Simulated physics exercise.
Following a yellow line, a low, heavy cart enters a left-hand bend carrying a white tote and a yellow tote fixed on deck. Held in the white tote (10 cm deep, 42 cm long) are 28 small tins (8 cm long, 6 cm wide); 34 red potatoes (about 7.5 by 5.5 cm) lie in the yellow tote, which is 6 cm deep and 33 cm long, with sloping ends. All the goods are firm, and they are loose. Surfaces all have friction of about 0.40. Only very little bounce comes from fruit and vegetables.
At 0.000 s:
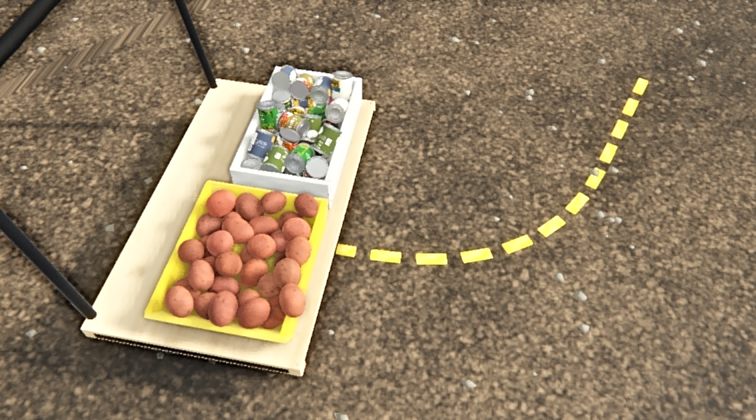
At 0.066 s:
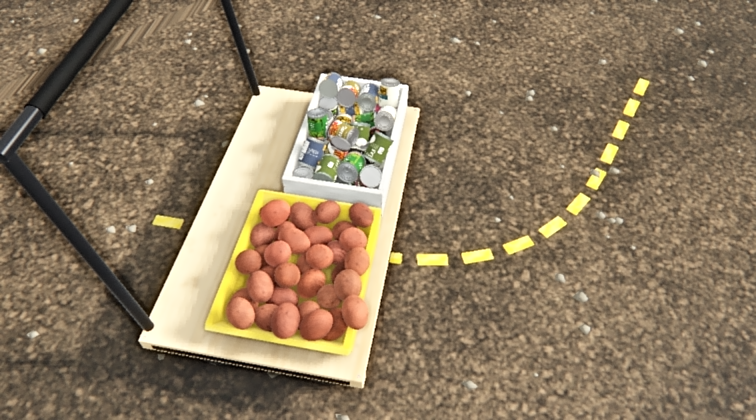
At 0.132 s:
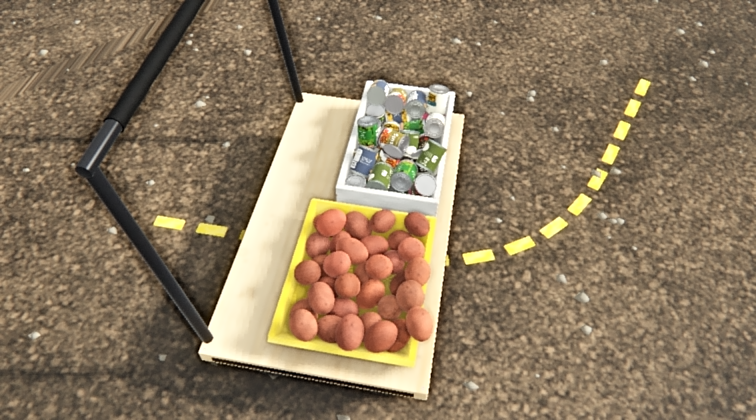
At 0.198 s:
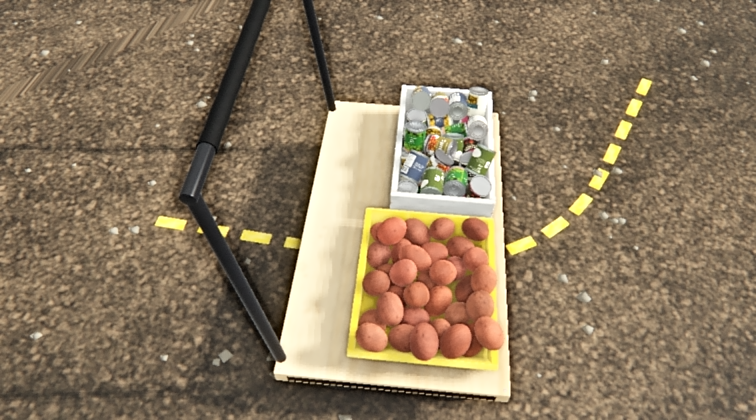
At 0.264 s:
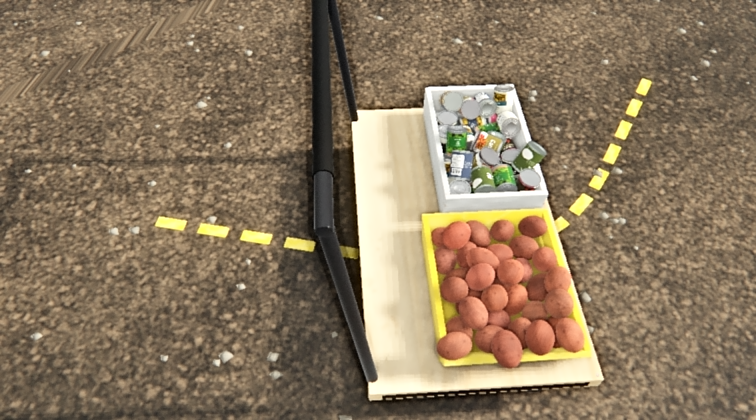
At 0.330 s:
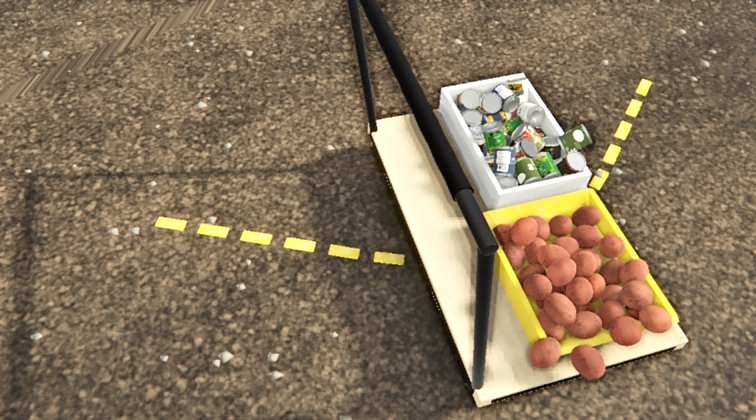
Flat cart carrying tins and red potatoes rolling right along a dashed yellow line, then turning as a few potatoes spill.
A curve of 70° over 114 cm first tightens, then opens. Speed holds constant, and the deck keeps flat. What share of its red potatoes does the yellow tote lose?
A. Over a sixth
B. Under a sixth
Option A: Over a sixth.
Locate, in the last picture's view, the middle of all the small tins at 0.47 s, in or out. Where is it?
They're centred near (562, 117).
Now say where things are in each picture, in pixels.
In the first frame (places track the rim corner closest to us here), yellow tote (283, 337); white tote (its farthest corner) (277, 70); heading changed by 0°, 0 cm rolled; all still inside.
Yellow tote (346, 349); white tote (323, 77); heading changed by 0°, 15 cm rolled, in the second frame.
Yellow tote (412, 361); white tote (368, 84); heading changed by 0°, 29 cm rolled, in the third frame.
Yellow tote (495, 364); white tote (404, 88); heading changed by 5°, 44 cm rolled, in the fourth frame.
Yellow tote (589, 351); white tote (428, 91); heading changed by 14°, 58 cm rolled, in the fifth frame.
Yellow tote (675, 317); white tote (445, 91); heading changed by 27°, 73 cm rolled; 3 out, the lowest potato at (588, 362), in the sixth frame.
After 0.37 s, the white tote is down by 1 of 28 and the yellow tote is down by 4 of 34.
After 0.47 s, the white tote is down by 1 of 28 and the yellow tote is down by 6 of 34.
After 0.63 s, the white tote is down by 2 of 28 and the yellow tote is down by 11 of 34.
When it is over (at 1.08 s), the white tote is down by 2 of 28 and the yellow tote is down by 13 of 34. Asked share, 13 of 34, 38 per cent.
